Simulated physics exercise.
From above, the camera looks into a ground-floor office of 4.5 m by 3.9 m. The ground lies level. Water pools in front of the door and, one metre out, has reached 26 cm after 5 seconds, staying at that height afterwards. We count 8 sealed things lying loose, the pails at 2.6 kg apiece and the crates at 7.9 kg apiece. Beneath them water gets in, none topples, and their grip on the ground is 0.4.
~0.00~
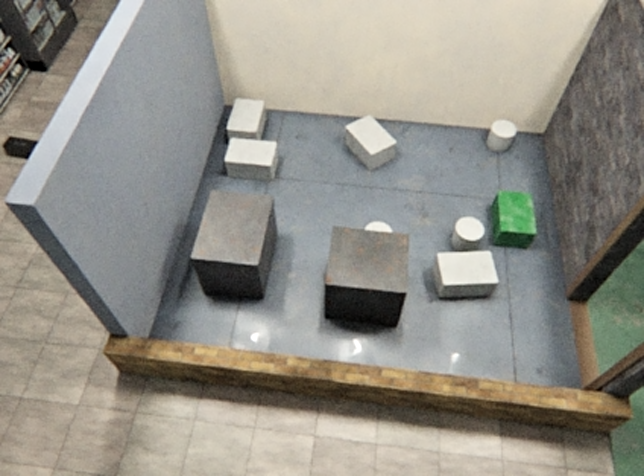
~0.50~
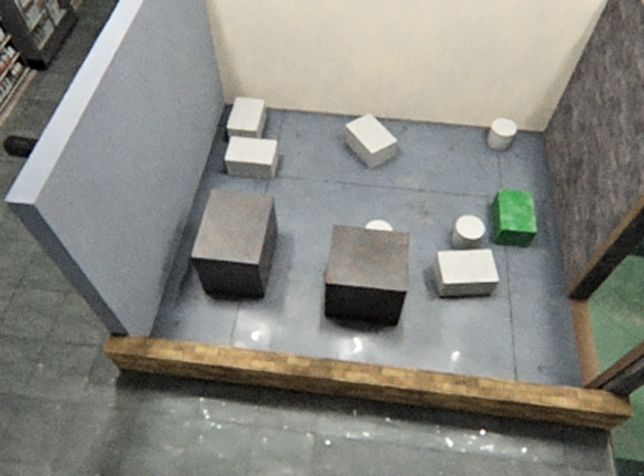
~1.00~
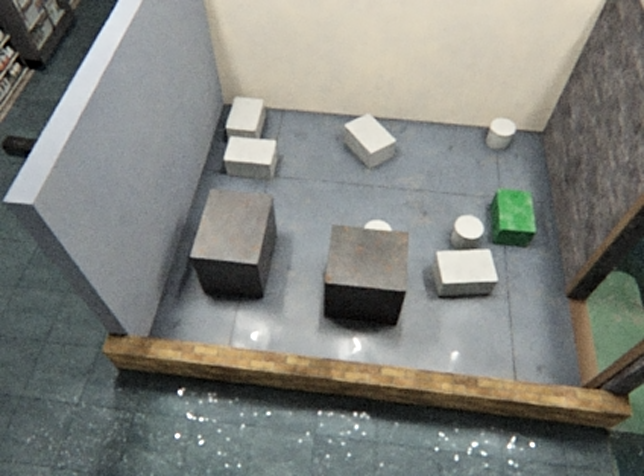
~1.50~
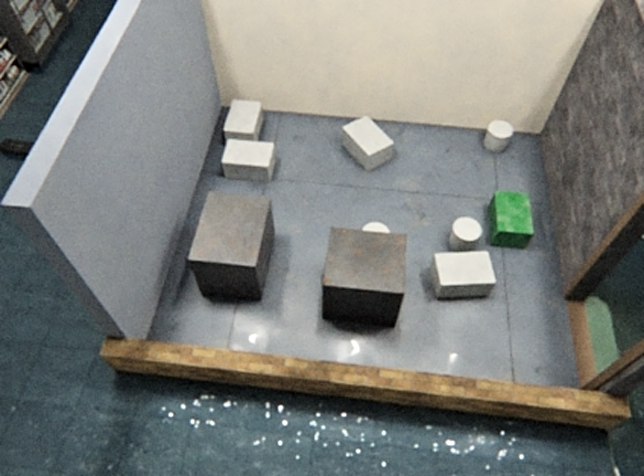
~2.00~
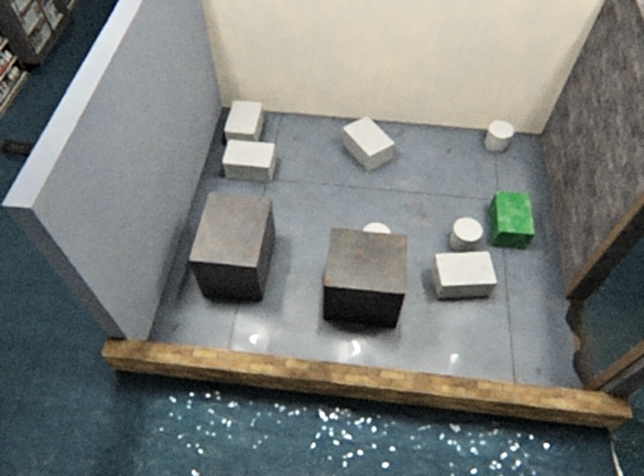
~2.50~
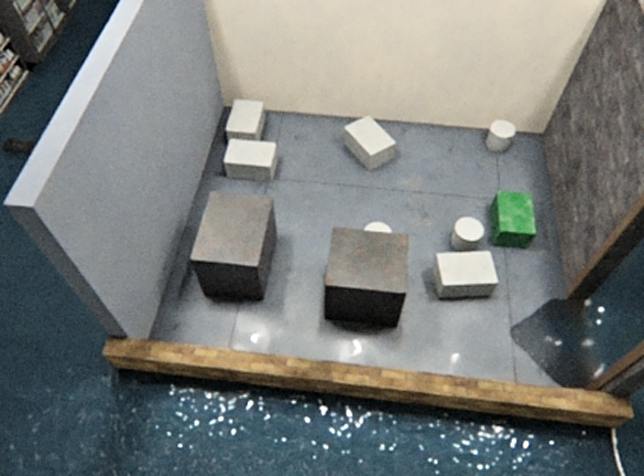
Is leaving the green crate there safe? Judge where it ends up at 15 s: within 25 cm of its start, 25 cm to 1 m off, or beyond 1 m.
It is pushed a bit.
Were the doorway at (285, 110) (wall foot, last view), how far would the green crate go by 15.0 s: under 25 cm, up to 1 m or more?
Well, the green crate ends up distant in that setup.
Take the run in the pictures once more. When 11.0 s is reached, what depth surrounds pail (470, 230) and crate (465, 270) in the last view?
Depths: Near 3 cm, then near 13 cm.
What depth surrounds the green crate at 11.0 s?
Depth: About 3 cm.
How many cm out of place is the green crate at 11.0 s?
I'd guess some 0 cm by then.
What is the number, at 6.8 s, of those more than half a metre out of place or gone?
The number I get is 3.
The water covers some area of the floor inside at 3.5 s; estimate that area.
Around 2.5 m2 of it.
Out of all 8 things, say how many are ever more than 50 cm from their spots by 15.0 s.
8 in all.
After 3.5 s the green crate is near (516, 212), 0.0 m from its start, aground; 0 afloat.
After 6.8 s the green crate is near (516, 212), 0.0 m from its start, aground; 1 afloat.
After 11.0 s the green crate is near (516, 212), 0.0 m from its start, aground; 7 afloat.
After 15.0 s the green crate is near (464, 227), 0.7 m from its start, afloat; 8 afloat.
